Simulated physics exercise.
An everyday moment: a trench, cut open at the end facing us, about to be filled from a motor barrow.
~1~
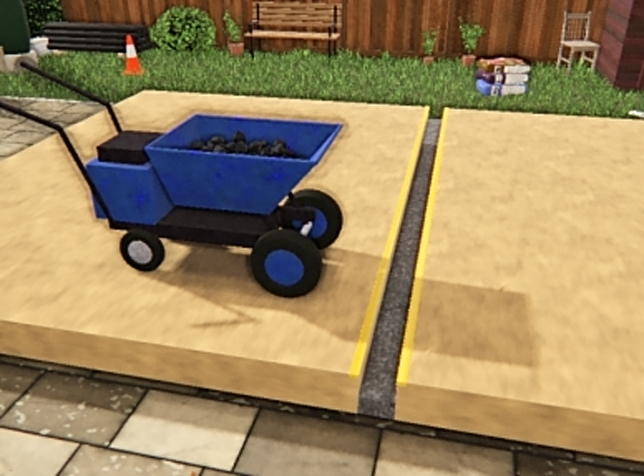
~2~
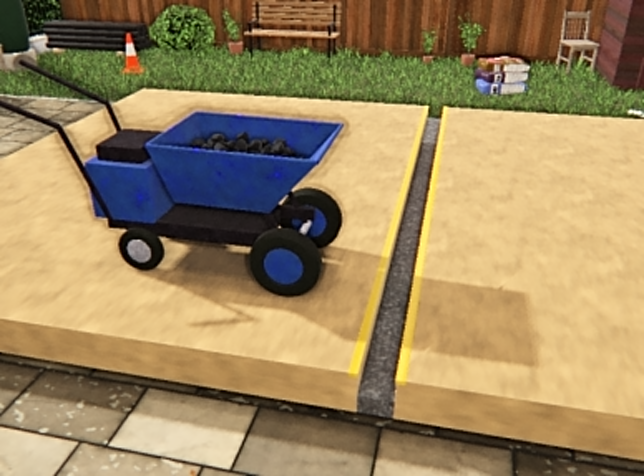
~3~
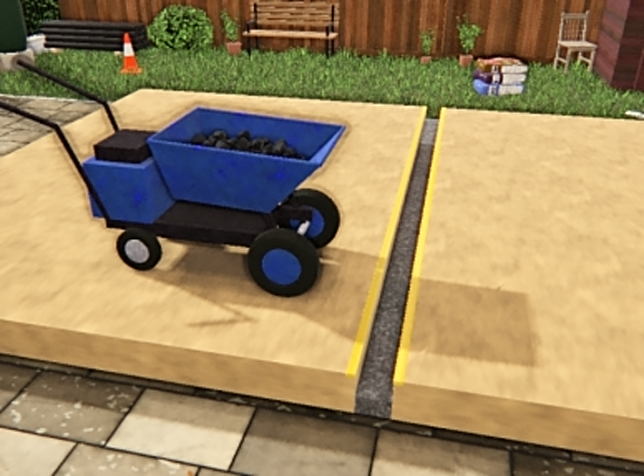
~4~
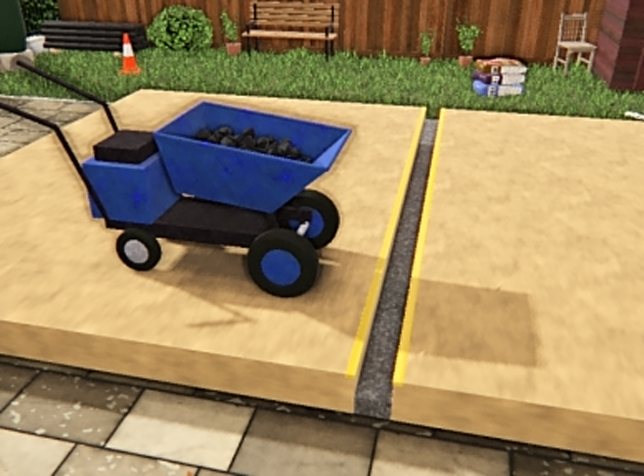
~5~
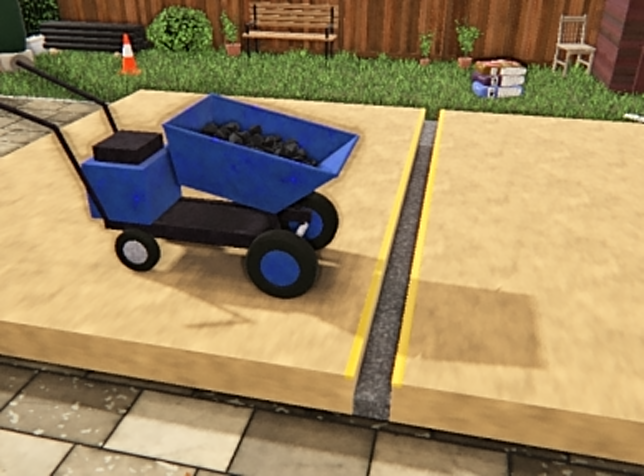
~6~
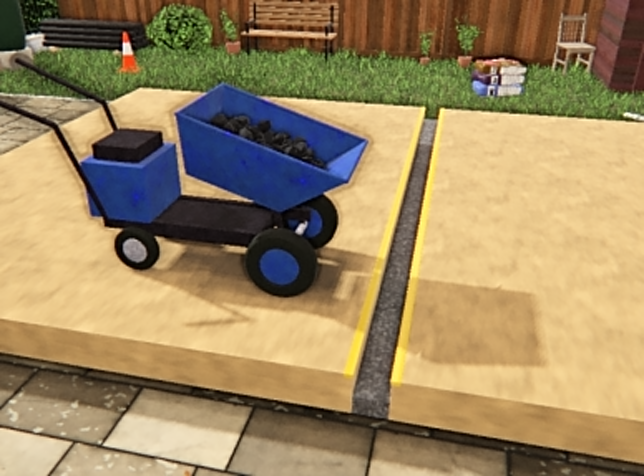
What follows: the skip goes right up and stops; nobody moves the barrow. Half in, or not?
Between the edges lies only the smaller part of the load.
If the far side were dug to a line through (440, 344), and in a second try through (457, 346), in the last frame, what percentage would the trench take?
In turn 70 and 90 in a hundred.
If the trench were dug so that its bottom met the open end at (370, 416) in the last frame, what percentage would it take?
Close to 10 per cent.
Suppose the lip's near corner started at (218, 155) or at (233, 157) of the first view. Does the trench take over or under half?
The first try: Below a half. The second: Not half.
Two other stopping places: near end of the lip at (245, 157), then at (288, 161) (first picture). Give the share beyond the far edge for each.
About 0 and 30 per cent.
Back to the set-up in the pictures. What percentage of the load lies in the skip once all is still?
About 20 per cent.
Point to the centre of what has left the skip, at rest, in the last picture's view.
Around (441, 281).
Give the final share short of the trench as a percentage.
Roughly 0 in a hundred.
Soon after the last picture, skip tipped steeply; all in the skip.
A little later, skip tipped right over; about two thirds in the skip; a stray few in or heaped over the trench; about a quarter beyond it; a stray few falling.
Later still, skip tipped right over; about a quarter in the skip; a small part in or heaped over the trench; about two thirds beyond it.
At rest, skip tipped right over; about a quarter in the skip; a small part in or heaped over the trench; about two thirds beyond it.
